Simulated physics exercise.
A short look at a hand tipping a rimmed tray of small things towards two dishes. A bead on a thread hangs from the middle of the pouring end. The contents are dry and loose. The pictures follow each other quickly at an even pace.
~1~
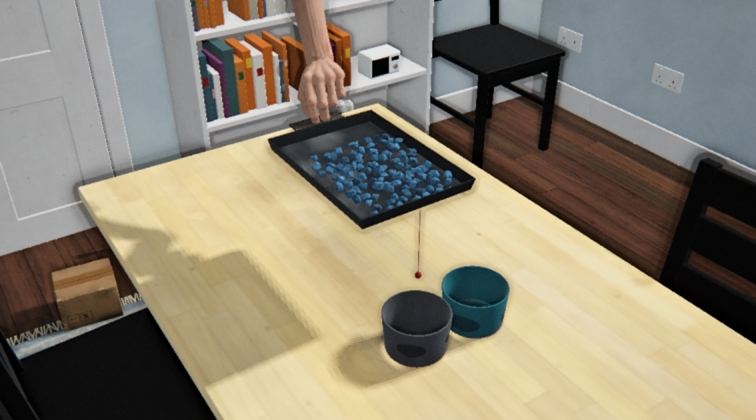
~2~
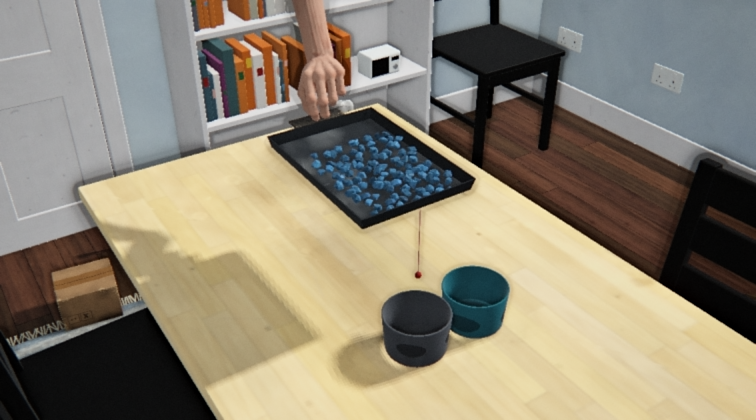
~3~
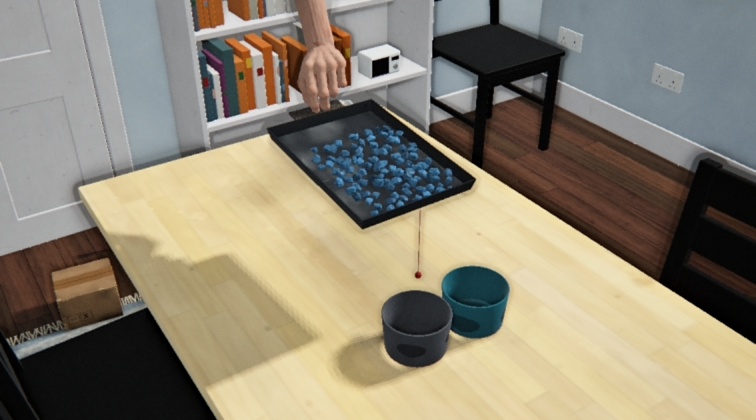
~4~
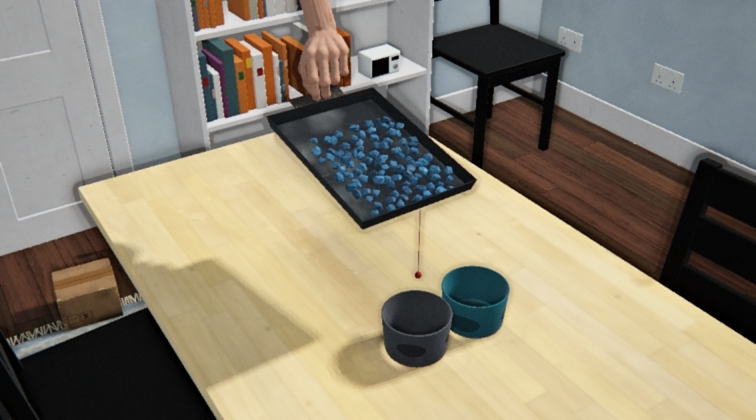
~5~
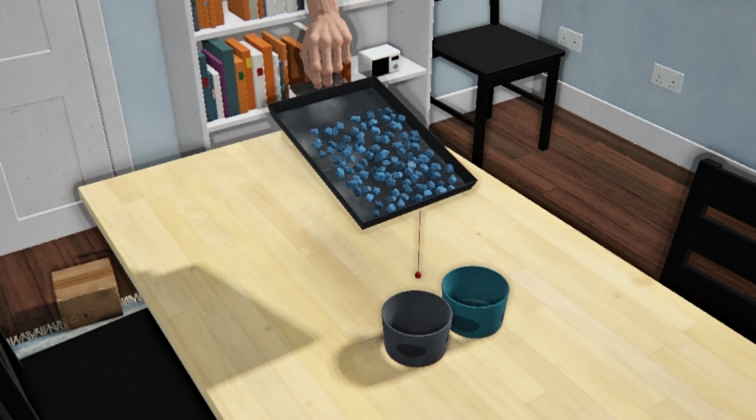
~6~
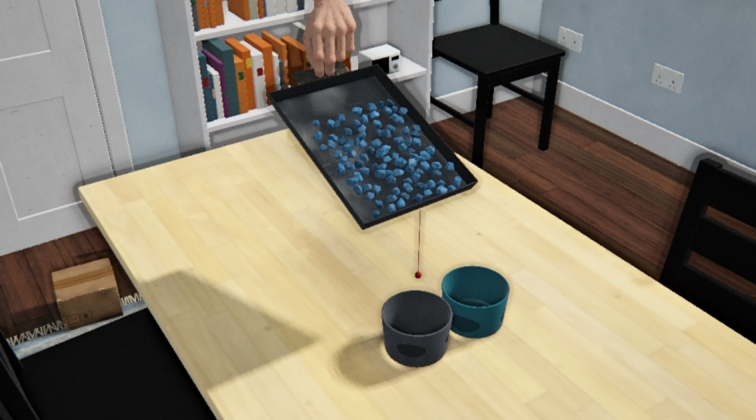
A hand gradually tilts a black tray of small blue stones above two round dishes.
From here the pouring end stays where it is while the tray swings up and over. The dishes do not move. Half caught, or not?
Caught overall: More than half.
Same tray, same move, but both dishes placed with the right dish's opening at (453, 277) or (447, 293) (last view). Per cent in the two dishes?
About 50 and 80 per cent.
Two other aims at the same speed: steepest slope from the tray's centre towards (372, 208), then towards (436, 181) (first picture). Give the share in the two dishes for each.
Roughly 30 per cent, and 40 per cent.
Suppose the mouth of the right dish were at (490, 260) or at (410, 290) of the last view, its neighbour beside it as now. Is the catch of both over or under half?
One: Not half. Two: Under half.
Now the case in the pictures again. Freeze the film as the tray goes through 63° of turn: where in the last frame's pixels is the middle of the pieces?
Around (419, 193).
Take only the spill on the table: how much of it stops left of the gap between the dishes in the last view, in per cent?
Near 60 %.
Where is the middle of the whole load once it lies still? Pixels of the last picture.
Near (428, 340).
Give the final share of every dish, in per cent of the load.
The left dish has 50 per cent, the right dish has 30.
Soon after the last picture, tray tipped steeply; nearly all on the tray; a stray few in the air.
A little later, tray tipped past a quarter turn; about a third on the tray; about a quarter in the left dish; about a quarter in the right dish; a small part outside both; about a quarter in the air.
Later still, tray tipped past a quarter turn; about half in the left dish; about a third in the right dish; about a quarter outside both.
At rest, tray tipped past a quarter turn; about half in the left dish; about a third in the right dish; about a quarter outside both.
